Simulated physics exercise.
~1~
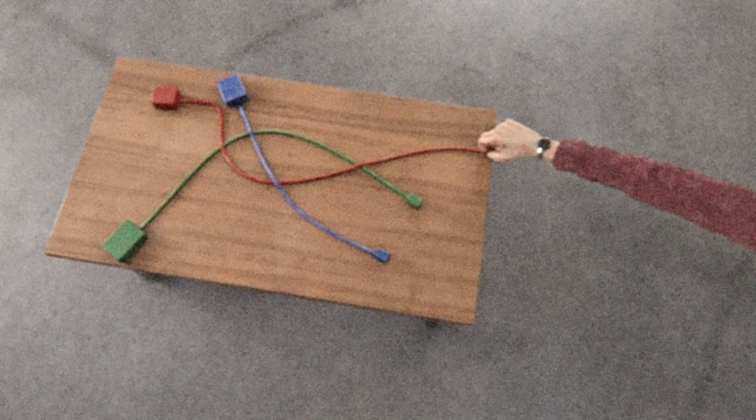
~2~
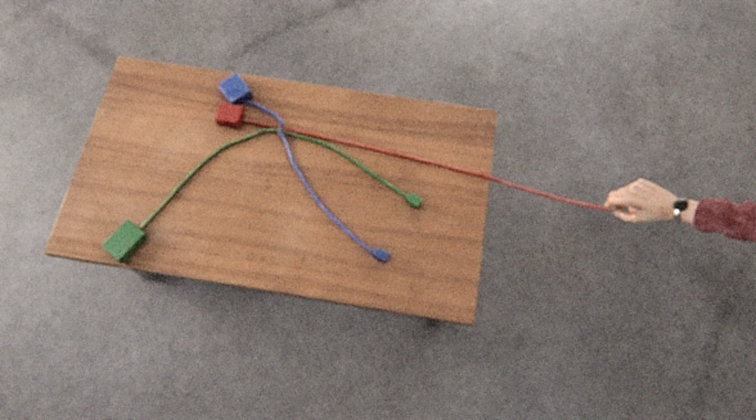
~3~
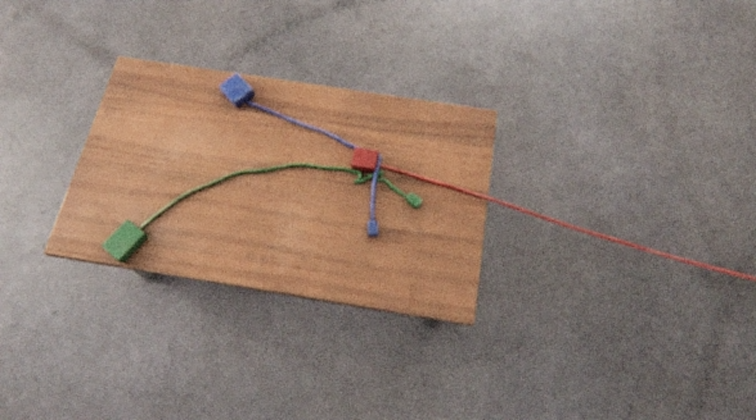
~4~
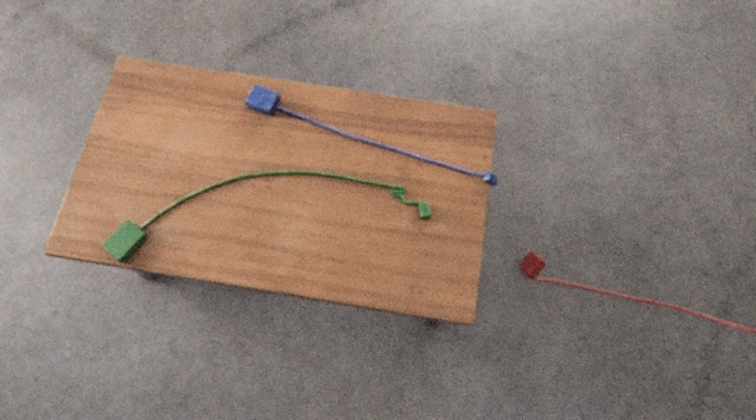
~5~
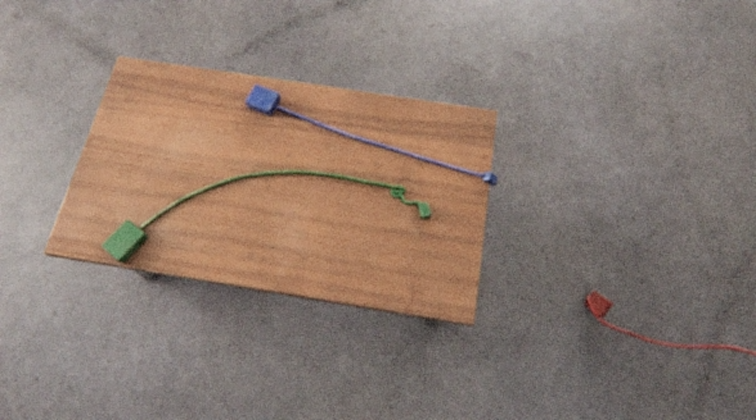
On a wooden table, a hand pulls the red cable and its charger off rightward, shifting the blue charger.
